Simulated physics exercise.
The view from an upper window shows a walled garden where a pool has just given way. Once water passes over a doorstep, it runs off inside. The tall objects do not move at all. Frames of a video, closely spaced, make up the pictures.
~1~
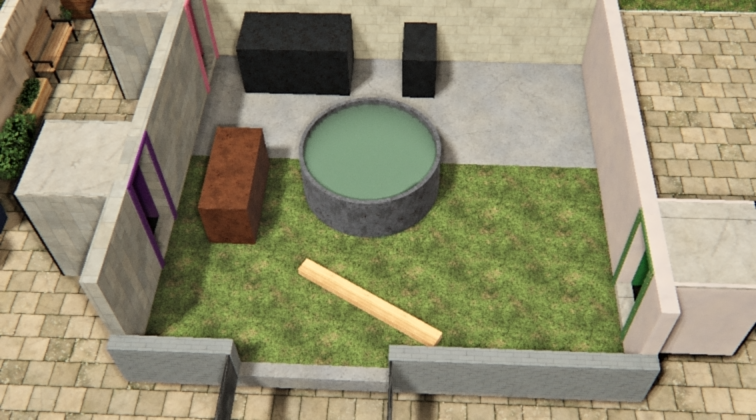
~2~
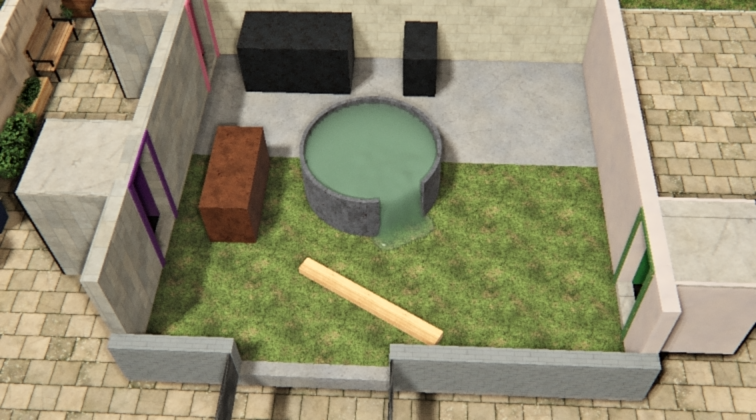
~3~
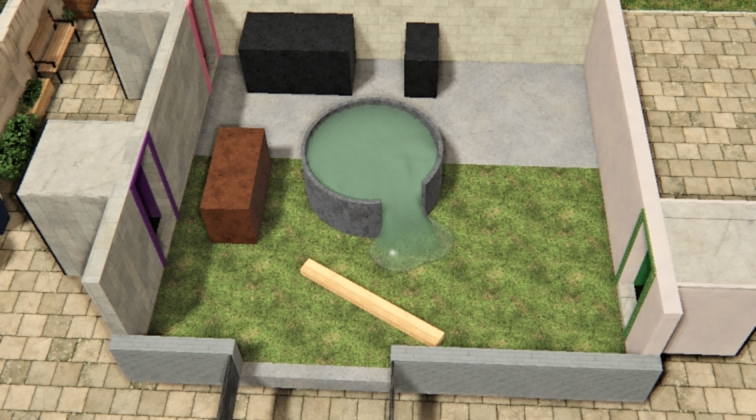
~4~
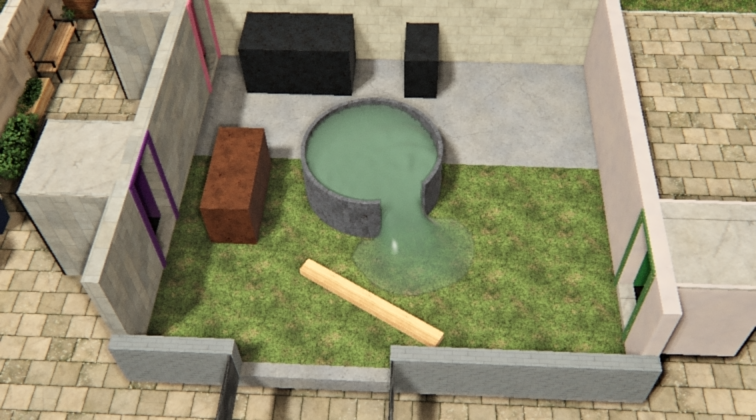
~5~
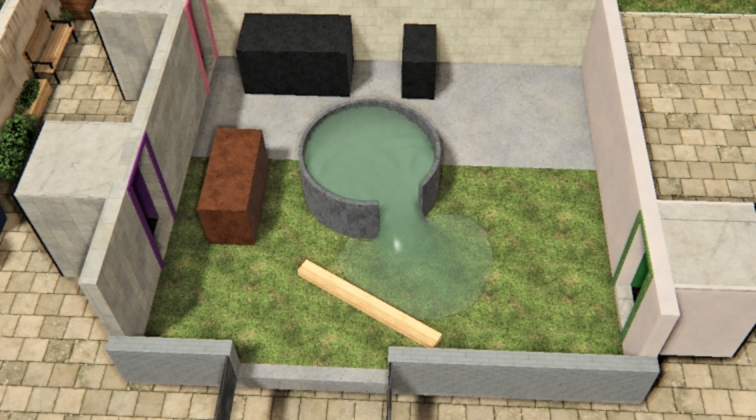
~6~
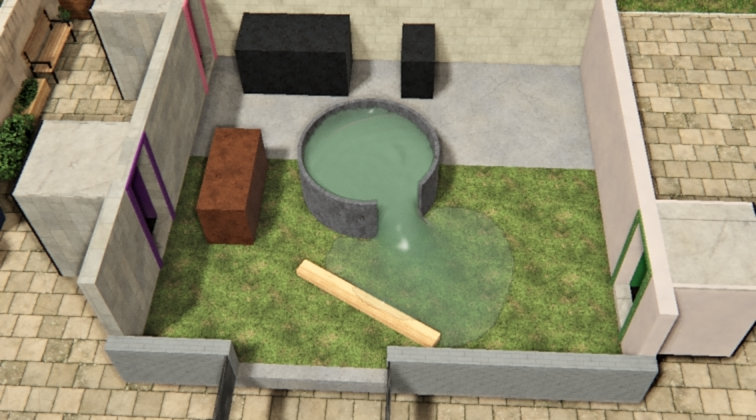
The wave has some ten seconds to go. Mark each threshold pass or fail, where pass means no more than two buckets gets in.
Pink door - pass; purple door - pass; green door - fail.
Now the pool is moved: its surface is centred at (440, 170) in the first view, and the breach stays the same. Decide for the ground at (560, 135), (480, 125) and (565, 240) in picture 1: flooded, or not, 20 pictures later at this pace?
Bone-dry, bone-dry, soaked.
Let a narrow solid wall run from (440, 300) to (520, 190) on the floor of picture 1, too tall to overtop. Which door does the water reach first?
It would be the one in green.
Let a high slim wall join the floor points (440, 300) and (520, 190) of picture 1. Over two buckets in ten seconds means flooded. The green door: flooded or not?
Result - the green one remains within bounds.
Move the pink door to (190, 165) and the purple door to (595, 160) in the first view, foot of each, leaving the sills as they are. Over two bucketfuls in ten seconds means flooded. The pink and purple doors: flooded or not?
Pink: Below; purple: Below.
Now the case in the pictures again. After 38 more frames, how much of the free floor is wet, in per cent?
That should be about 65 %.
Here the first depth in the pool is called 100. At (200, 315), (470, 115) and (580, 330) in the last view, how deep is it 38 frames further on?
I'd say around 0 per cent, then 4 per cent, then 20 per cent.
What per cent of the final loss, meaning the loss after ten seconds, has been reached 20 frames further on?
Close to 35 out of every hundred.
A moment on, water covers 25 % of the floor; the pink door not reached, the purple door not reached, the green door not reached.
Next, water covers 35 % of the floor; the pink door not reached, the purple door not reached, the green door wet at the sill, nothing in.
Then, water covers 40 % of the floor; the pink door not reached, the purple door not reached, the green door over two buckets in.
Later, water covers 65 % of the floor; the pink door not reached, the purple door not reached, the green door far over two buckets in.
In the end, water covers 80 % of the floor; the pink door not reached, the purple door not reached, the green door far over two buckets in.
